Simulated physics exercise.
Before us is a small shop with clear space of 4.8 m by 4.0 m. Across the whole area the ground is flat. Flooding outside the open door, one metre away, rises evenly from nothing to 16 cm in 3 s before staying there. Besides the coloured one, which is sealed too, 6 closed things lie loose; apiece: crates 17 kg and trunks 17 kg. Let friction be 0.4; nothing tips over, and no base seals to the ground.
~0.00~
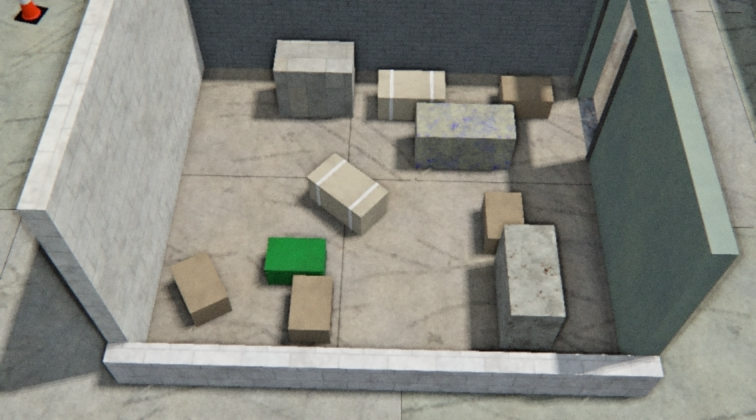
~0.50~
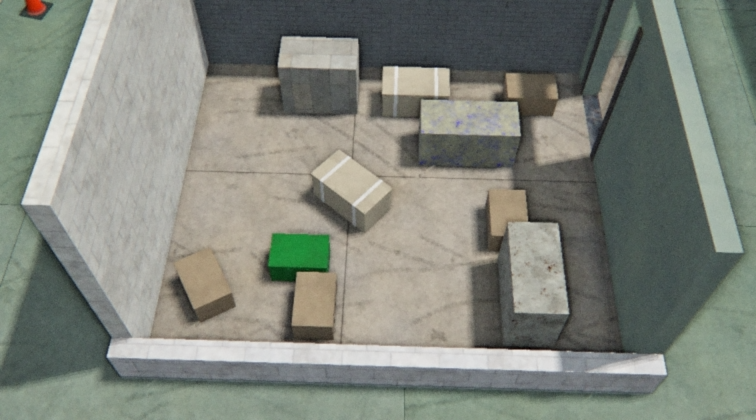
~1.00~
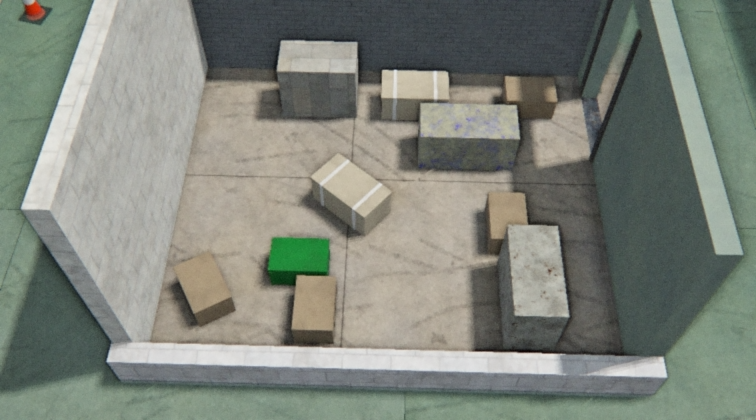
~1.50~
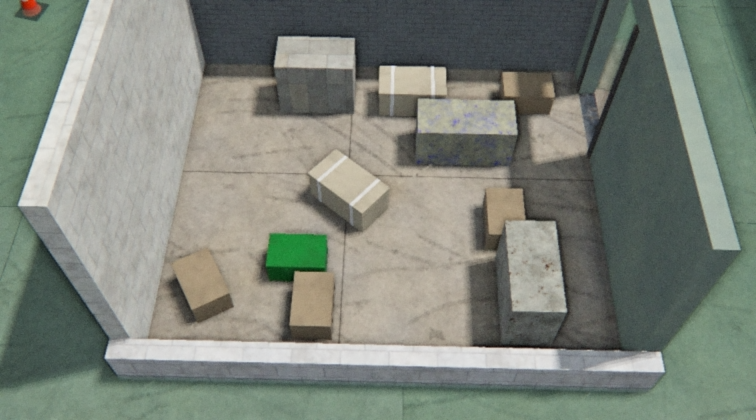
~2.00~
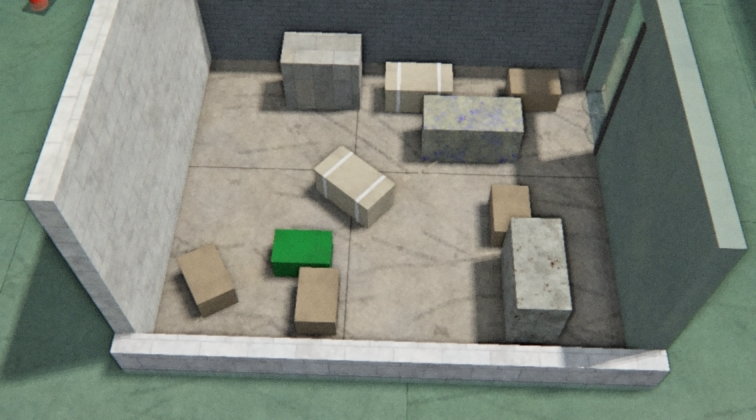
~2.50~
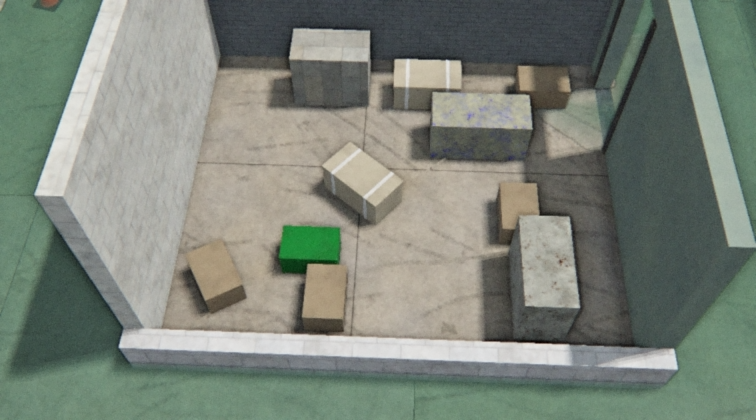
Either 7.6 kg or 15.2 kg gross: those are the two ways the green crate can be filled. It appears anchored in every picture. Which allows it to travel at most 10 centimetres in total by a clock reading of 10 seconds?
Answer: 7.6 kg.
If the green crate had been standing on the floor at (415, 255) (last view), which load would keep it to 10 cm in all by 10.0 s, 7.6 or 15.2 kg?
Result: Both pass.
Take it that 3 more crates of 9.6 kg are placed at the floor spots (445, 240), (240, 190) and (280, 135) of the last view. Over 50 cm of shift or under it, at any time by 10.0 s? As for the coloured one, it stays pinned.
First: Inside the limit; second: Inside the limit; third: Inside the limit.
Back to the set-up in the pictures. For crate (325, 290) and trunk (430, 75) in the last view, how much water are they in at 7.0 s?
I'd put it at 0 cm and 6 cm respectively.
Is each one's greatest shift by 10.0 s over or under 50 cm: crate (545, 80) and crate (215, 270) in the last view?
Respectively: Threshold exceeded and threshold not reached.
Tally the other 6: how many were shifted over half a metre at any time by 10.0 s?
Tally: 1.
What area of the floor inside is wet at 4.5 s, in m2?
About 4.0 m2.
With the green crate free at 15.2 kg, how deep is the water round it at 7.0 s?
Depth: Approx. 0 cm.
After 3.5 s the green crate would be 0 cm from its start with 7.6 kg and 0 cm from its start with 15.2 kg; 0 cm of water round it then.
After 4.5 s the green crate would be 0 cm from its start with 7.6 kg and 0 cm from its start with 15.2 kg; 0 cm of water round it then.
After 7.0 s the green crate would be 0 cm from its start with 7.6 kg and 0 cm from its start with 15.2 kg; 0 cm of water round it then.
After 10.0 s the green crate would be 0 cm from its start with 7.6 kg and 0 cm from its start with 15.2 kg; 1 cm of water round it then.
